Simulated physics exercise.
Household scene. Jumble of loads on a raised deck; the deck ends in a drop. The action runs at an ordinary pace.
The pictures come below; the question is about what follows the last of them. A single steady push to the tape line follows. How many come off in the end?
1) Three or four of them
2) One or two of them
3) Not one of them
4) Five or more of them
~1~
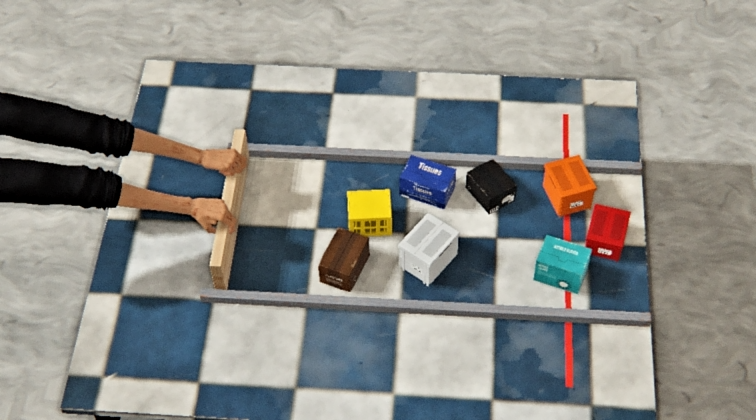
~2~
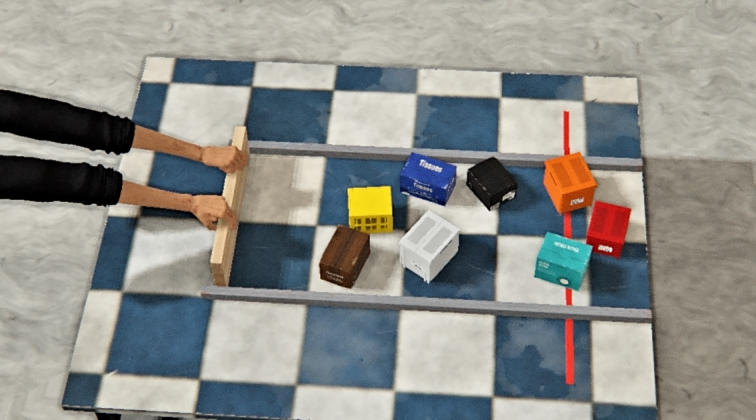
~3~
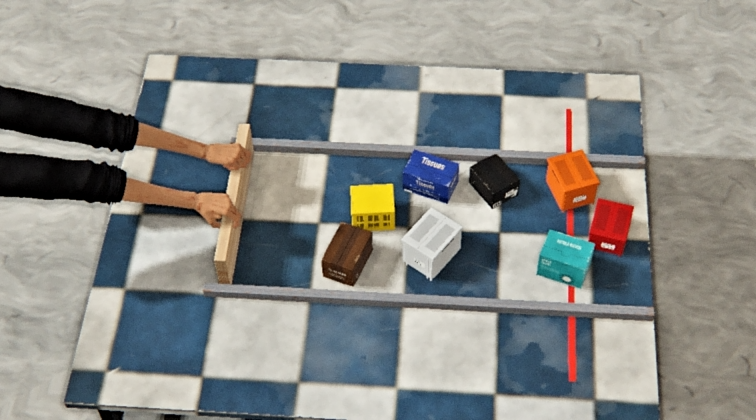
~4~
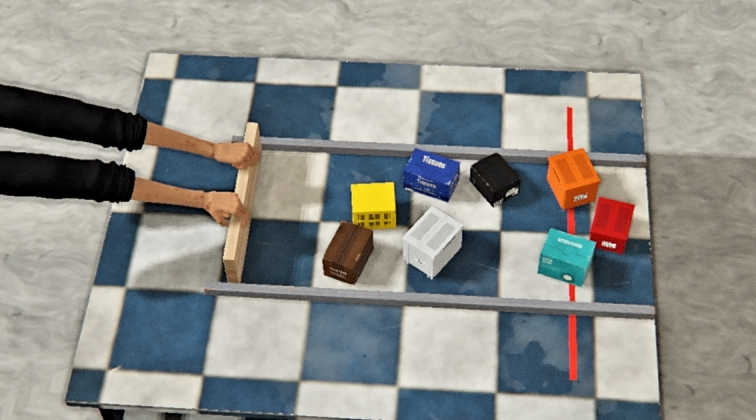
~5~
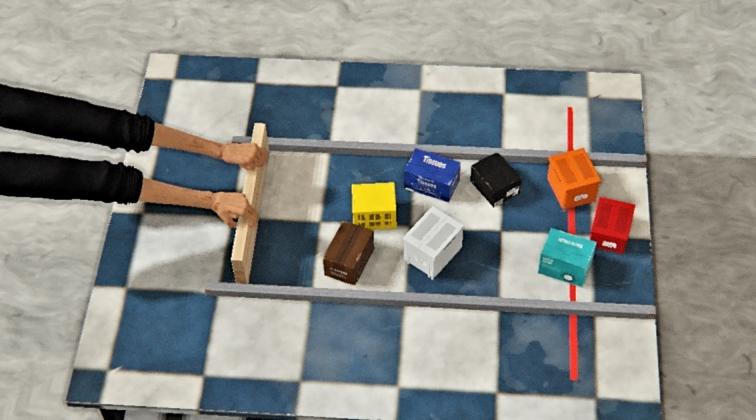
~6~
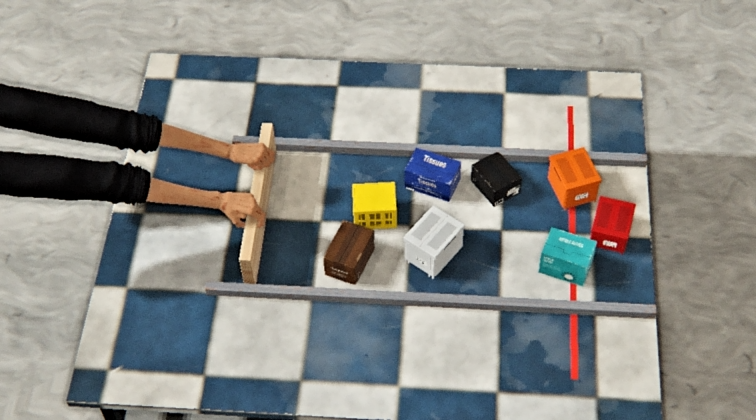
Option 1: Three or four of them.
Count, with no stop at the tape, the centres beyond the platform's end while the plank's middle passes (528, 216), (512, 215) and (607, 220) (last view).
In order, that gives 0, then 0, then 5.
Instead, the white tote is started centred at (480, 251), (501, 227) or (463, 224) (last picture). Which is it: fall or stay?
Results in order: Not lost; not lost; not lost.
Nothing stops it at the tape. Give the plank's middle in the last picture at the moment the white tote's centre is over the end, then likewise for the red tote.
(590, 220) and (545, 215), roughly.
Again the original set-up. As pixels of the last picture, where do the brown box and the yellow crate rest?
They end up close to (592, 262) and (595, 218).
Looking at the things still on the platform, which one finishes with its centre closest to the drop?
That's the black parcel.
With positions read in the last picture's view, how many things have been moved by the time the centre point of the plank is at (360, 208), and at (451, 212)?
The first number is 2, the next one 5.
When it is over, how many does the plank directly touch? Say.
Count recorded: 3.
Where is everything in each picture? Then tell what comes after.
In the first picture, red tote (607, 233); orange tote (569, 187); turquoise box (562, 265); plank (231, 209); tape (567, 240).
In the second picture, orange tote (569, 184); blue box (428, 179).
In the third picture, turquoise box (565, 259); black parcel (494, 181).
In the fourth picture, red tote (611, 226); white tote (433, 243).
In the fifth picture, orange tote (573, 180); yellow crate (374, 207).
In the sixth picture, red tote (612, 225); orange tote (574, 179); turquoise box (567, 257); plank (259, 203); tape (573, 232).
Soon after, none off yet; red tote at rest near (612, 225); orange tote at rest near (574, 179); turquoise box at rest near (567, 257).
After that, none off yet; red tote at rest near (612, 225); orange tote moving near (576, 179); turquoise box at rest near (567, 257).
In the end, the number that fall off is three or four; gone, turquoise box, orange tote and red tote.
